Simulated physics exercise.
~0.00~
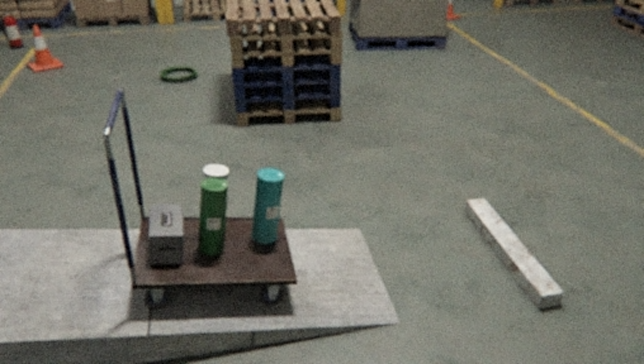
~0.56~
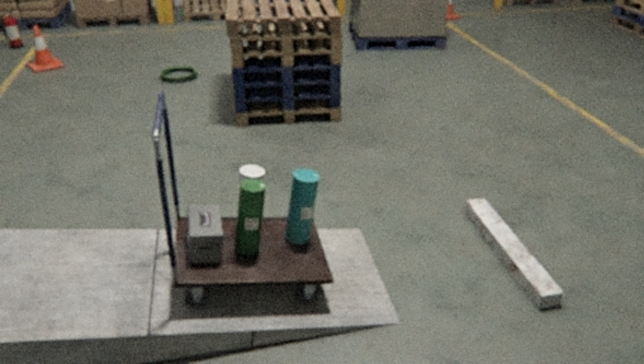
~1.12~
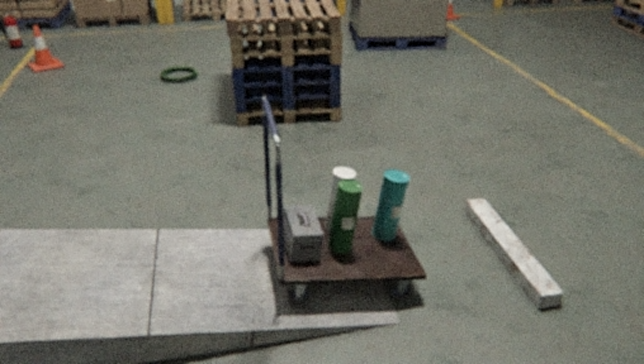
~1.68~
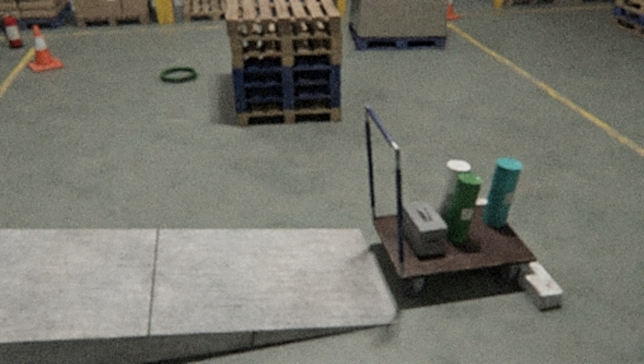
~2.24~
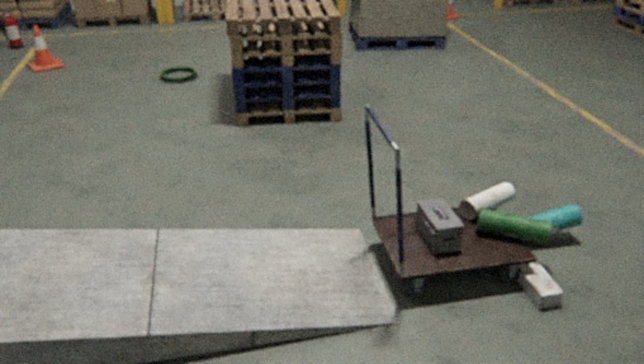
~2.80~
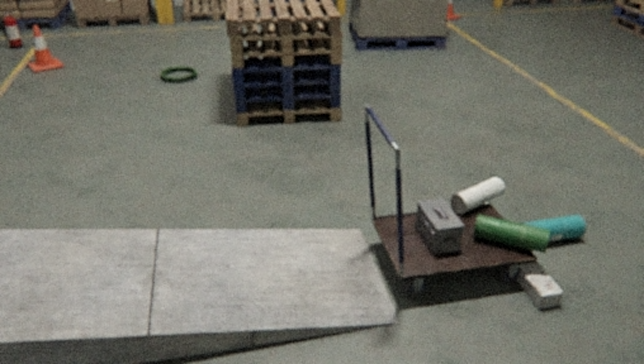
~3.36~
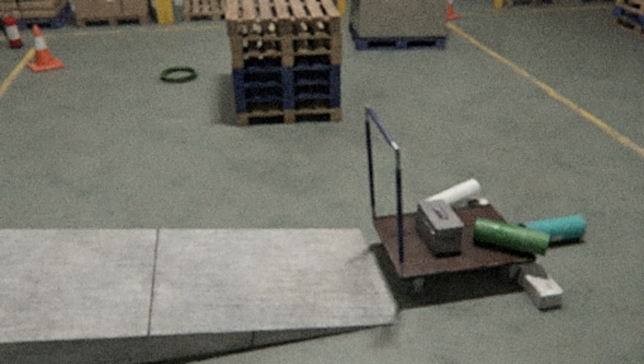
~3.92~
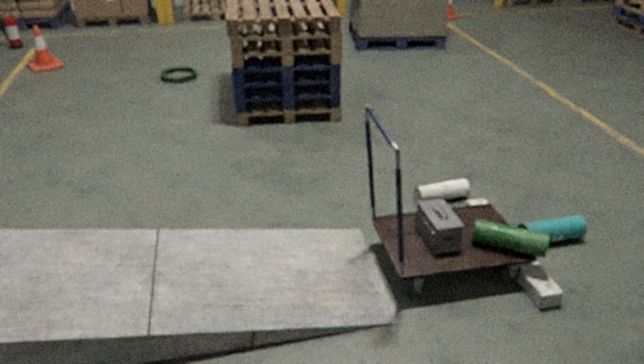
Loaded trolley rolling right down a ramp and stopping at a kerb, its three canisters toppling while the grey toolbox stays upright.
